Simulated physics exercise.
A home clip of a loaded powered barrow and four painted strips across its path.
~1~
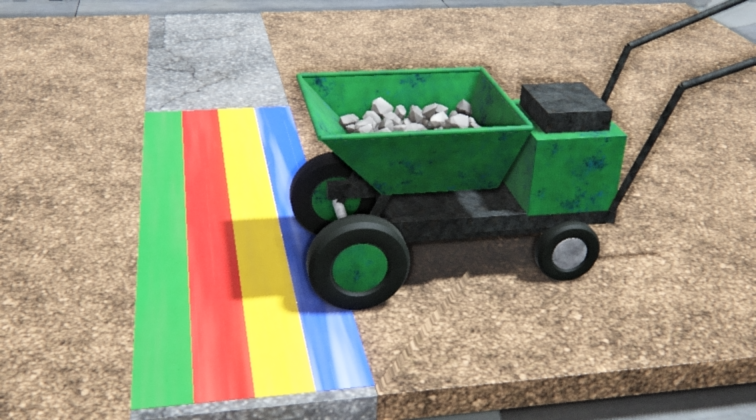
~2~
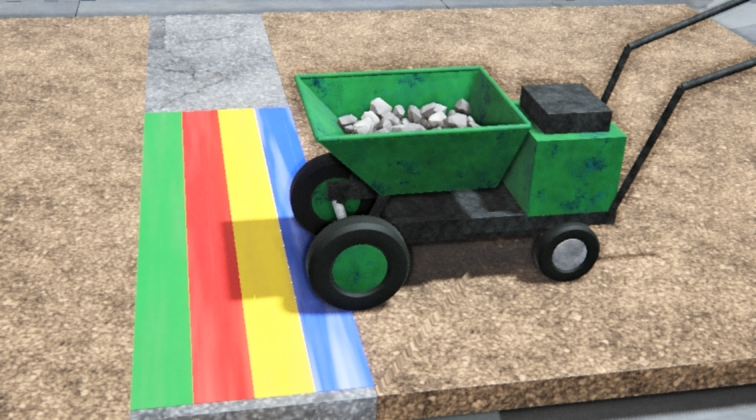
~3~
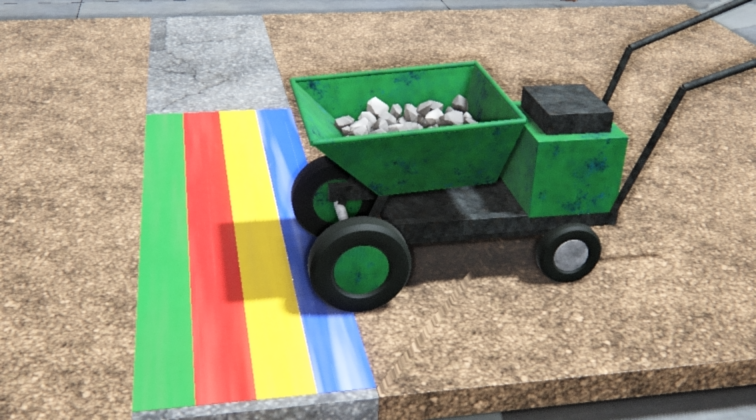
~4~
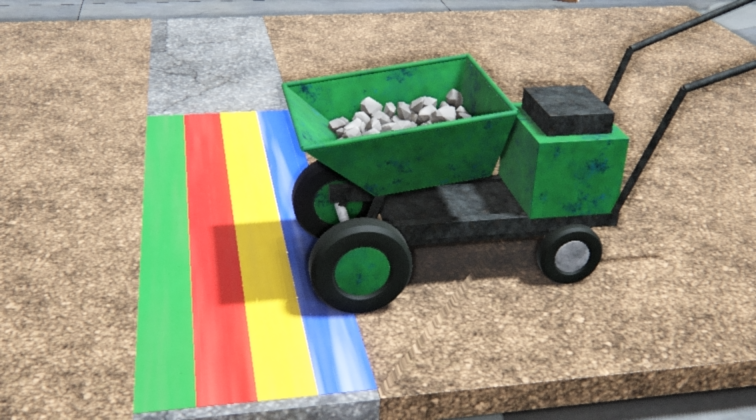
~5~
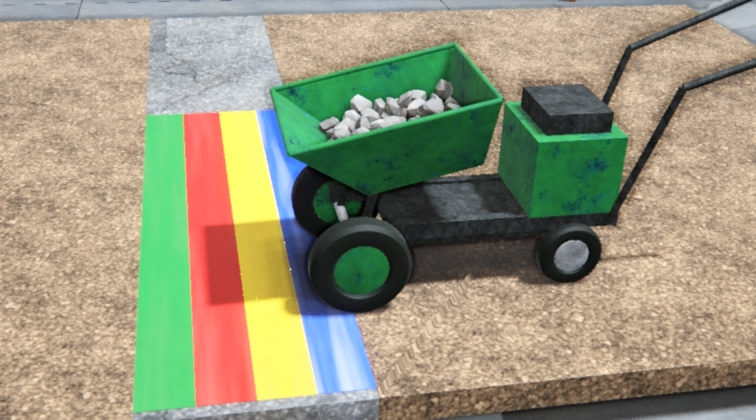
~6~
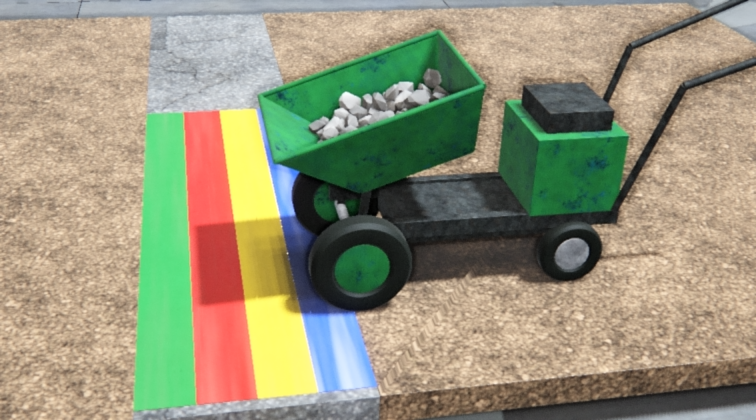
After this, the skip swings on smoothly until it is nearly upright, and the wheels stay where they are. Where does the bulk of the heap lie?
Most covered: The green band.
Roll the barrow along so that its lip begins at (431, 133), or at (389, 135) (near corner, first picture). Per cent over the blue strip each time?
Roughly 10 per cent, and 0 per cent.
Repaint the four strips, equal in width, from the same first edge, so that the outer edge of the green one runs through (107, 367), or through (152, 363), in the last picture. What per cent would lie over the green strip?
The first gives 40 %, the second 40 %.
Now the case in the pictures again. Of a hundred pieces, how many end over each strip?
Blue strip: 0 %, yellow strip: 0 %, red strip: 20 %, green strip: 45 %.
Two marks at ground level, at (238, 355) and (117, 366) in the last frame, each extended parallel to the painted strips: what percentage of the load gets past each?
About 100 and 20 per cent.
Shortly afterwards, skip tipped steeply; the whole lot in the skip.
Next, skip tipped right over; near half in the skip; a little over the red strip; near half over the green strip; only a few off the paint.
Some moments later, skip tipped right over; only a few in the skip; near a quarter over the red strip; near half over the green strip; near a third off the paint.
In the end, skip tipped right over; only a few in the skip; none at all over the blue strip; none at all over the yellow strip; near a quarter over the red strip; near half over the green strip; near a third off the paint.
